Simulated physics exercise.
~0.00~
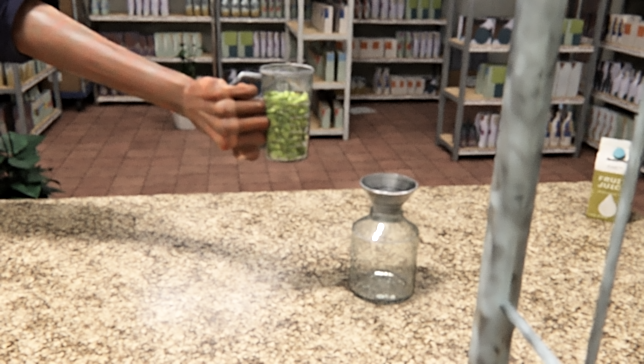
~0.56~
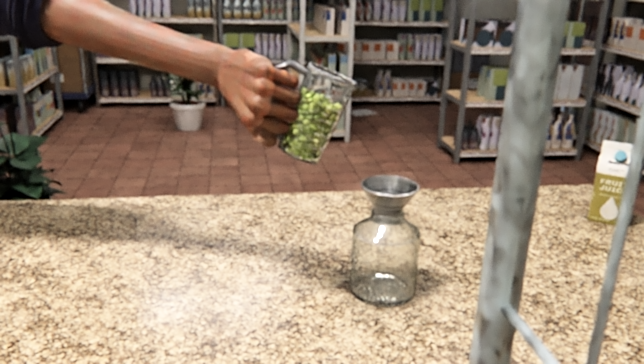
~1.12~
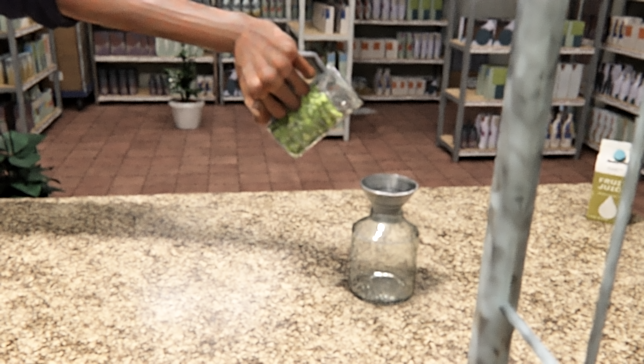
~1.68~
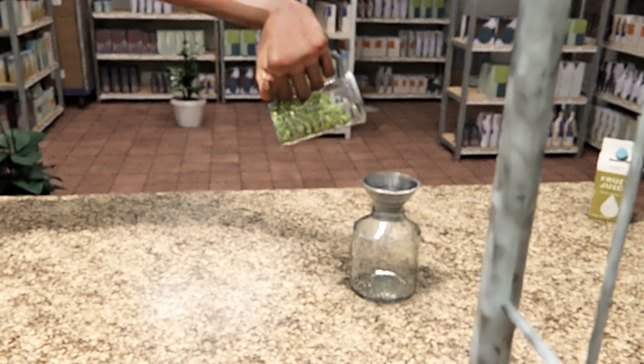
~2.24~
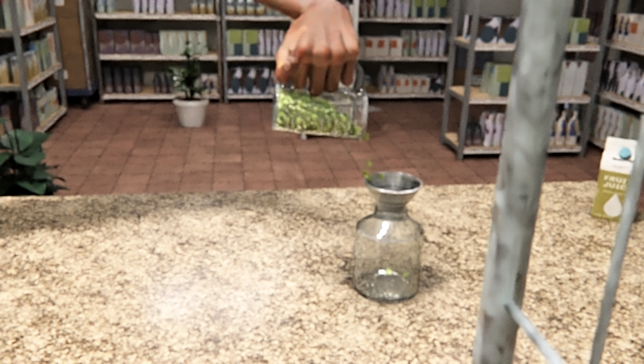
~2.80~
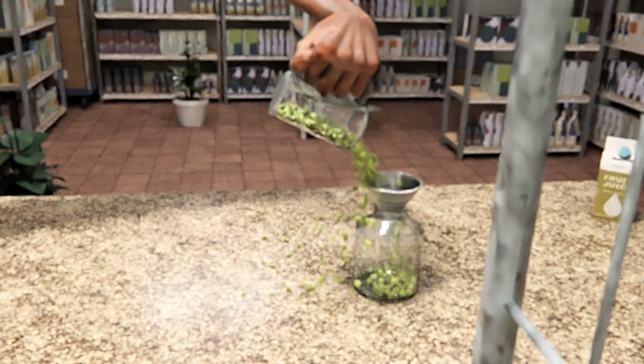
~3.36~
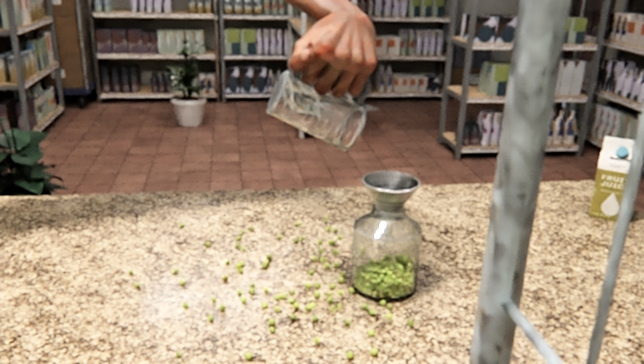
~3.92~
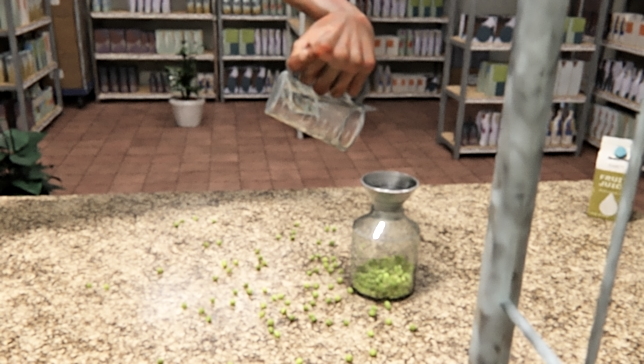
At first, a hand holds a clear cup of small green peas upright above a speckled counter, to the left of a glass jar with a funnel in its neck. The hand carries the cup right and tips it, the peas sliding toward the rim as it turns onto its side. With the cup above and slightly left of the funnel, the peas pour out, some dropping into the jar and others scattering onto the counter. In the end, the tilted cup looks empty, most of the peas lie in the jar, and the rest are strewn across the counter, mainly to its left.
